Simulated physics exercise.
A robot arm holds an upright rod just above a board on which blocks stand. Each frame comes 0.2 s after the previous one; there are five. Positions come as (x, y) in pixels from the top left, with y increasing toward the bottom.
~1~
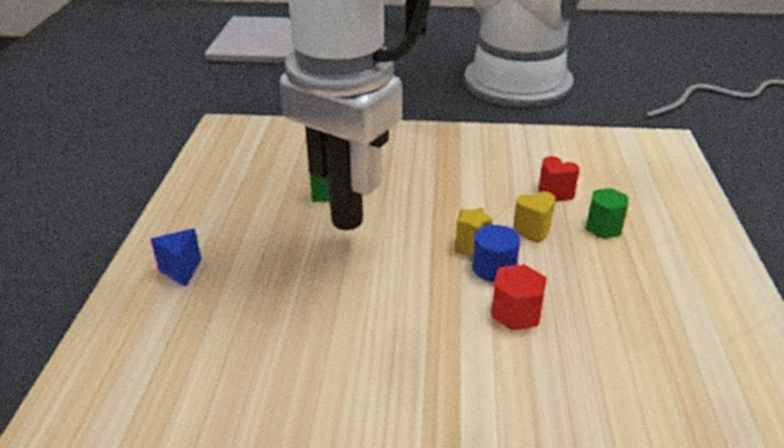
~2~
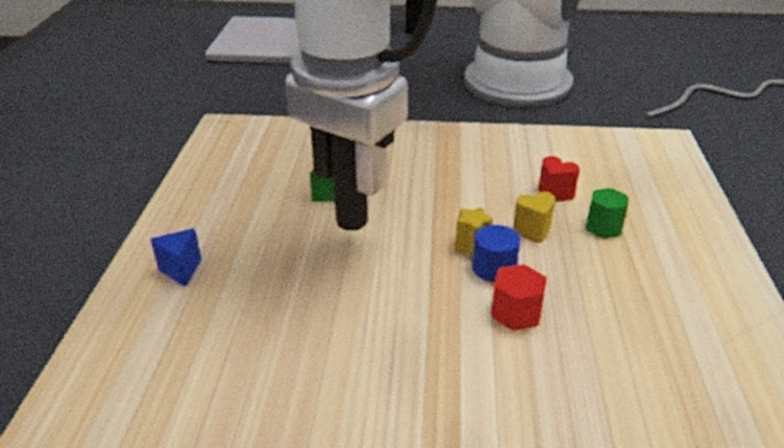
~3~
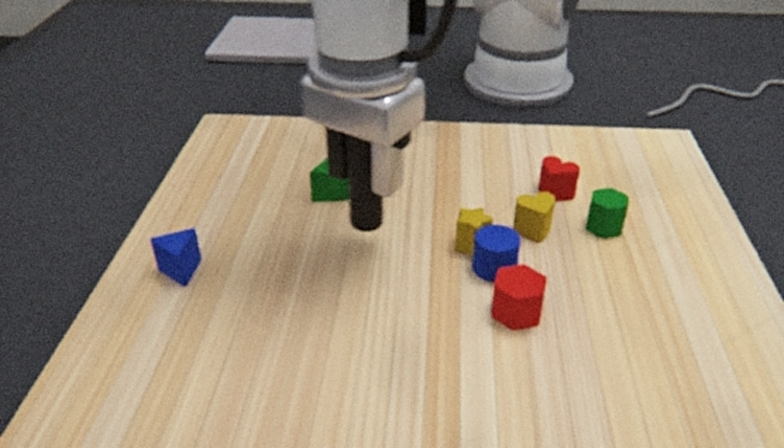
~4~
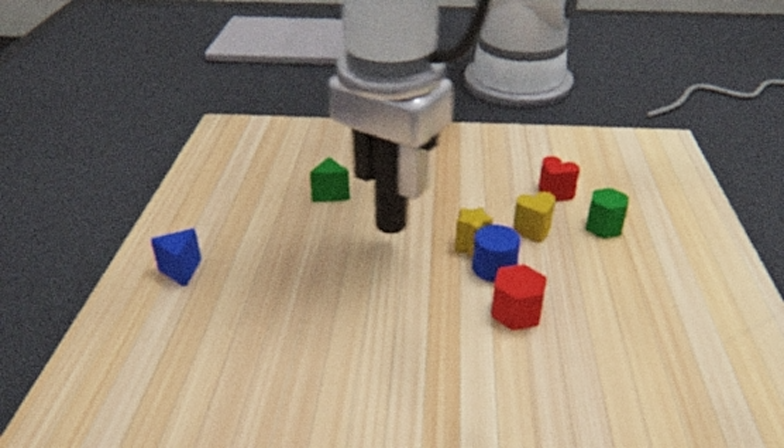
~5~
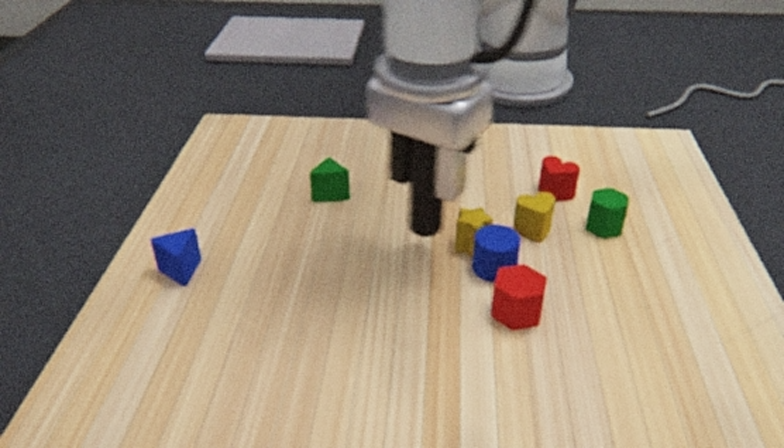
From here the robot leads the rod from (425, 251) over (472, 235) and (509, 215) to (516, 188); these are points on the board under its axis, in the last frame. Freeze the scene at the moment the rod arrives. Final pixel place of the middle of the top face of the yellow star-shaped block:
Close to (517, 212).
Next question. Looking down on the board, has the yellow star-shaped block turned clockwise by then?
Going by the path, yes.
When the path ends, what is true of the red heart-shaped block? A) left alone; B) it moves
Answer: A.
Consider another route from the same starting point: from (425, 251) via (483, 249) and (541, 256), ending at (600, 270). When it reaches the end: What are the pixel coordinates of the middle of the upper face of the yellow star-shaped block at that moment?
I expect it at (569, 213).
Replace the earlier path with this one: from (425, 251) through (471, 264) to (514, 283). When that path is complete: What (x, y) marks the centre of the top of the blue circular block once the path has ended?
At pixel (559, 251).
The first path, step by step. One third of the way, rod at (474, 214); yellow star-shaped block at (504, 212).
Two thirds of the way, rod at (511, 194); yellow star-shaped block at (517, 212), turned 50° clockwise; yellow heart-shaped block at (543, 200), turned 15° clockwise.
At the end, rod at (519, 167); yellow star-shaped block at (517, 212), turned 50° clockwise; yellow heart-shaped block at (543, 200), turned 15° clockwise; red heart-shaped block not moved.
